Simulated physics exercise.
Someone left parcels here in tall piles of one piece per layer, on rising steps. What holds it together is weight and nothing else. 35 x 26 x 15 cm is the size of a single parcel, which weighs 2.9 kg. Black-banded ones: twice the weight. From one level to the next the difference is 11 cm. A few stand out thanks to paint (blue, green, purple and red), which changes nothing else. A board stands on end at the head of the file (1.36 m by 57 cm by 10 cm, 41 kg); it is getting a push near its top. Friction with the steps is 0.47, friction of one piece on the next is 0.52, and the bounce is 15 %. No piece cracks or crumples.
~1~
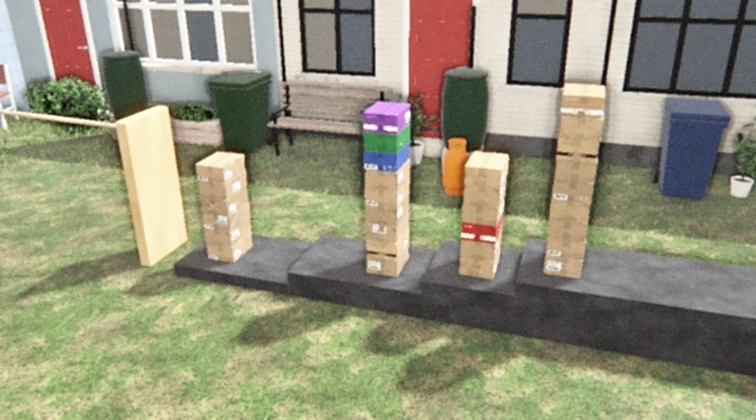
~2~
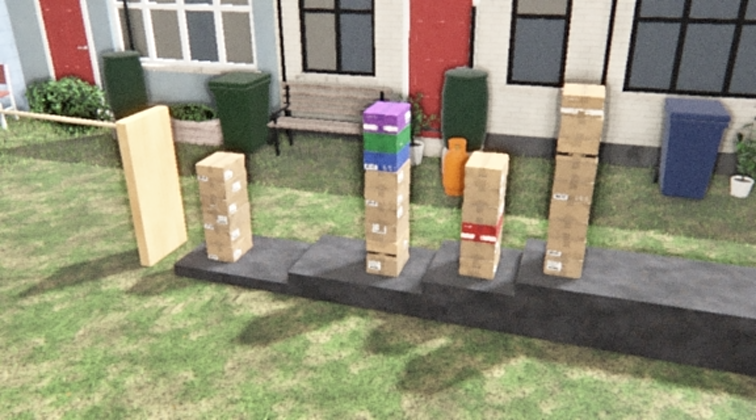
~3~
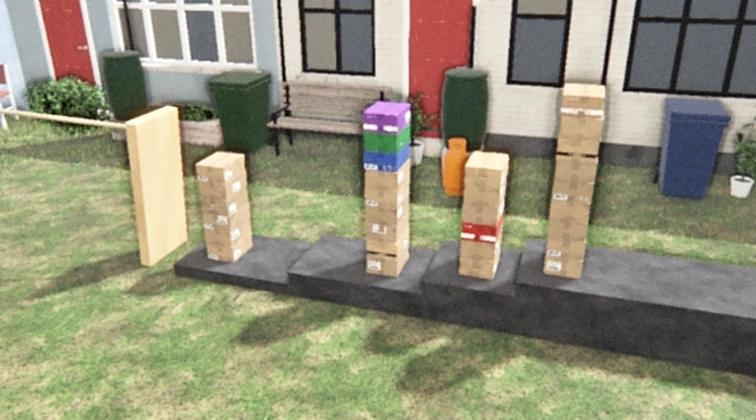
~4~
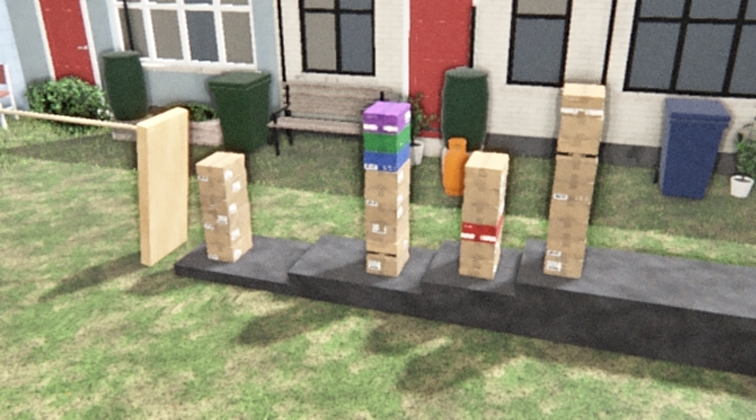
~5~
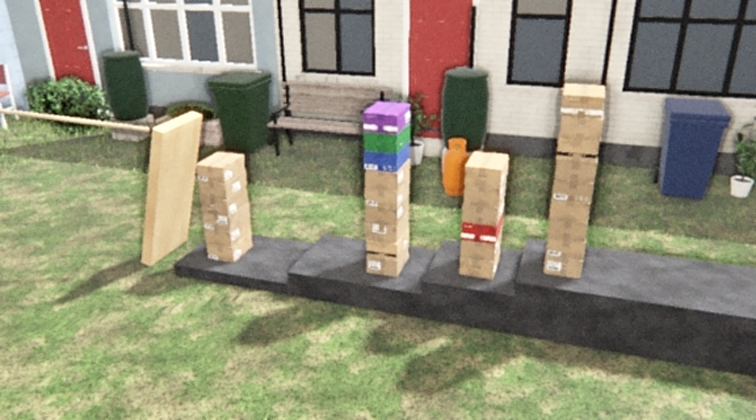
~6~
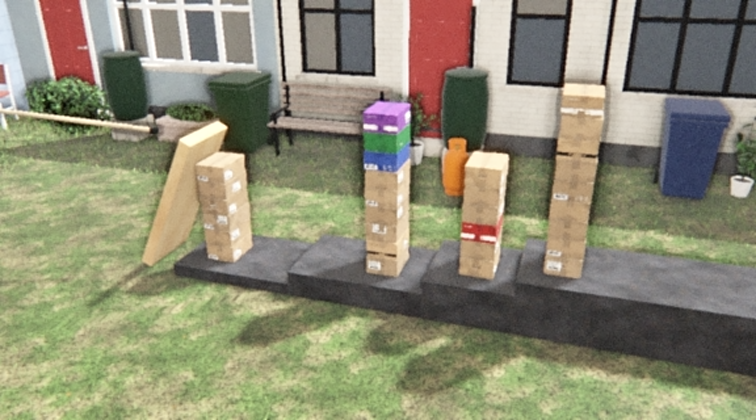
On a sunlit lawn before terraced houses with red doors, a bench and bins, a fixed, slightly raised view faces a row of dark stone steps. Four stacks of brown parcels stand on them, one topped with purple, green and blue, another with a red band, beside an upright pale board at left. A pole pushes the board's top rightward, then stops while the board keeps leaning towards the nearest stack.
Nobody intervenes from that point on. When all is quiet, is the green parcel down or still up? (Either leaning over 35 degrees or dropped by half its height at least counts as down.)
It stays up.
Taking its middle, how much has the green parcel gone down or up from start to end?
I'd say it sits close to 0 centimetres lower by the end.
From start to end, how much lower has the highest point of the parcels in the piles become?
I'd say it's about 0 cm lower than before.
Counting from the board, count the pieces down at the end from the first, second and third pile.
Counting each pile, first comes to 6, second to 0, third to 0.
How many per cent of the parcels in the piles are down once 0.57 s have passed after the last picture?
At that instant, 20 percent.
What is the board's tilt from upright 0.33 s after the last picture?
Around 45 degrees.
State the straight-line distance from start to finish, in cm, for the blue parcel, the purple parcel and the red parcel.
Moved: Blue 0, purple 0, red 0.
Then, 0.33 s on from the sixth picture, board 43° from upright; none of the 30 parcels down, 6 disturbed; green parcel unmoved.
Then, 0.57 s on from the sixth picture, board 62° from upright; 6 of the 30 parcels down; green parcel unmoved.
Finally, board 61° from upright; 6 of the 30 parcels down; green parcel unmoved; purple parcel unmoved; blue parcel unmoved. Seen by the last camera, middles, green parcel near (388, 137), purple parcel near (387, 118).
